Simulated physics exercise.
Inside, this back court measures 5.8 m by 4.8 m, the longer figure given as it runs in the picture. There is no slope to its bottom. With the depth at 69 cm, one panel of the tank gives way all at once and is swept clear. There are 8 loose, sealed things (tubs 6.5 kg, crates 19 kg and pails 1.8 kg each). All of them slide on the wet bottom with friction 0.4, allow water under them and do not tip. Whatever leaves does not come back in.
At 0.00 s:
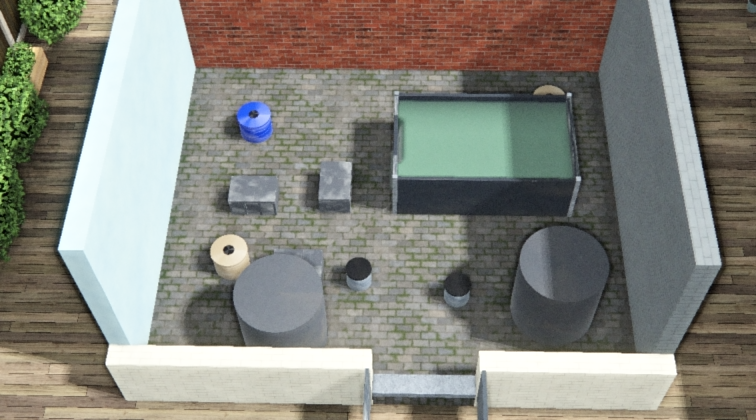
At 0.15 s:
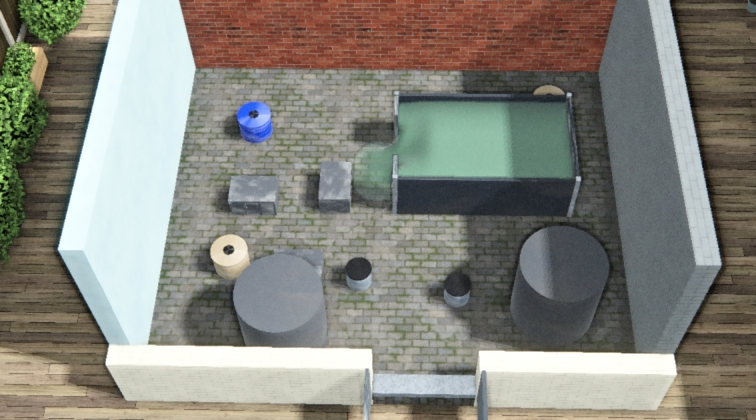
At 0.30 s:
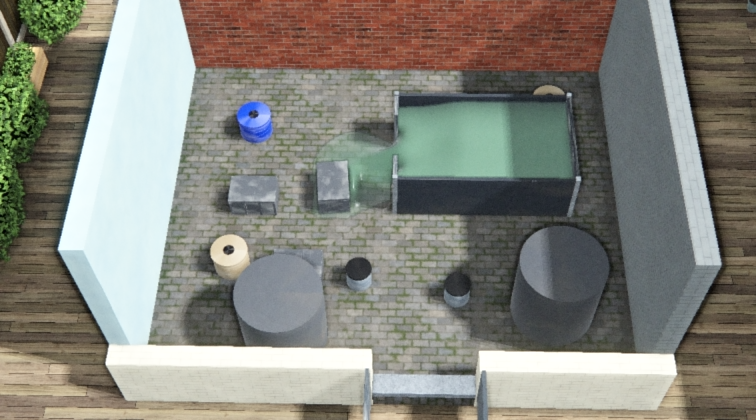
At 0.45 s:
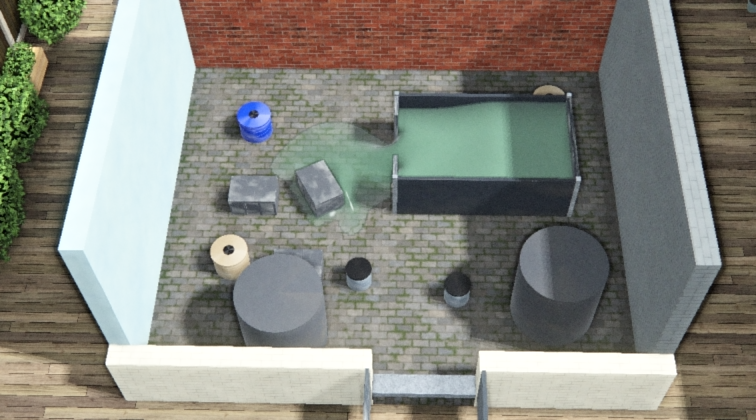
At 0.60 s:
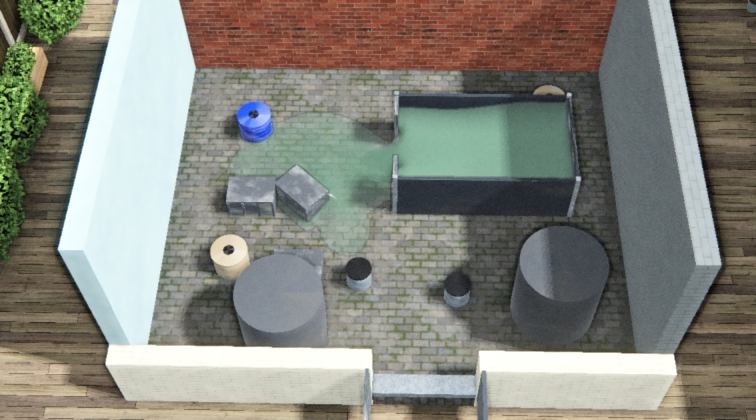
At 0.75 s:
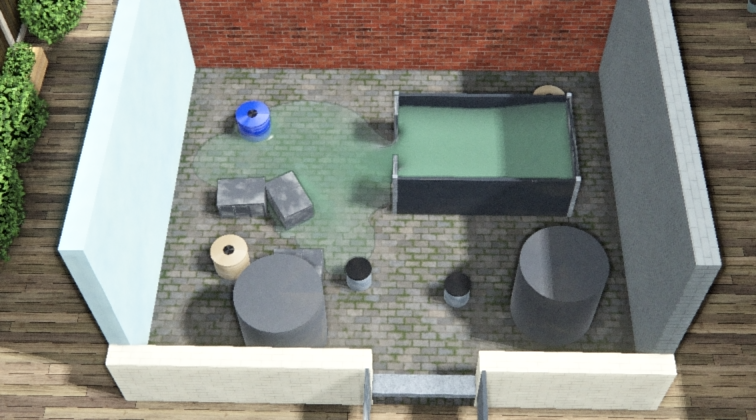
A tank of green water empties leftward across the paving, pushing a grey crate against another.
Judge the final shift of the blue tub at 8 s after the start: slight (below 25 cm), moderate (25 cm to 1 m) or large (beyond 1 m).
Large.
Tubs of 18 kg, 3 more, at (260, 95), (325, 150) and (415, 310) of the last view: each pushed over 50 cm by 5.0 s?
From first to last: Surpasses it, surpasses it, does not reach it.
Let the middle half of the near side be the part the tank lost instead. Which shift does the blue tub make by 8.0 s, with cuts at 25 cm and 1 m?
I'd expect the blue tub to have remained in place.
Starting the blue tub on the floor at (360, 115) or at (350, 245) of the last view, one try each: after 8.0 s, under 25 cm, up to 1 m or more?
From the first place it goes well off; from the second it goes well off.
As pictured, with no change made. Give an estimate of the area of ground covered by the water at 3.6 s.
I'd put it close to 15 m2.
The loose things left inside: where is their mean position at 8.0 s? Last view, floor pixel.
Around (414, 249).
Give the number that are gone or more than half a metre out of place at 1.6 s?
Count: 4.
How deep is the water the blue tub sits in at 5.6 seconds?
4 cm, roughly.
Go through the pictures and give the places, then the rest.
The blue tub at (254, 115) rests on the ground; water covers 2.9 m2; 0 of 8 have shifted, in the first frame.
The blue tub at (254, 115) rests on the ground; water covers 3.3 m2; 0 of 8 have shifted, in the second frame.
The blue tub at (254, 115) rests on the ground; water covers 3.8 m2; 0 of 8 have shifted, in the third frame.
The blue tub at (254, 115) rests on the ground; 4.5 m2 under water; 1 of 8 have shifted, in the fourth frame.
The blue tub at (254, 115) rests on the ground; water covers 5.7 m2; 1 of 8 have shifted, in the fifth frame.
The blue tub at (252, 114), on the bottom; 7.2 m2 under water; 2 of 8 have shifted, in the sixth frame.
After 1.6 s the blue tub is near (203, 71), 1.0 m from its start, afloat; 0 of 8 are out; 1 afloat.
After 3.6 s the blue tub is near (306, 80), 0.9 m from its start, afloat; 0 of 8 are out; 4 afloat.
After 5.6 s the blue tub is near (512, 93), 3.5 m from its start, afloat; 0 of 8 are out; 4 afloat.
After 8.0 s the blue tub is near (555, 95), 4.1 m from its start, afloat; 0 of 8 are out; 4 afloat.
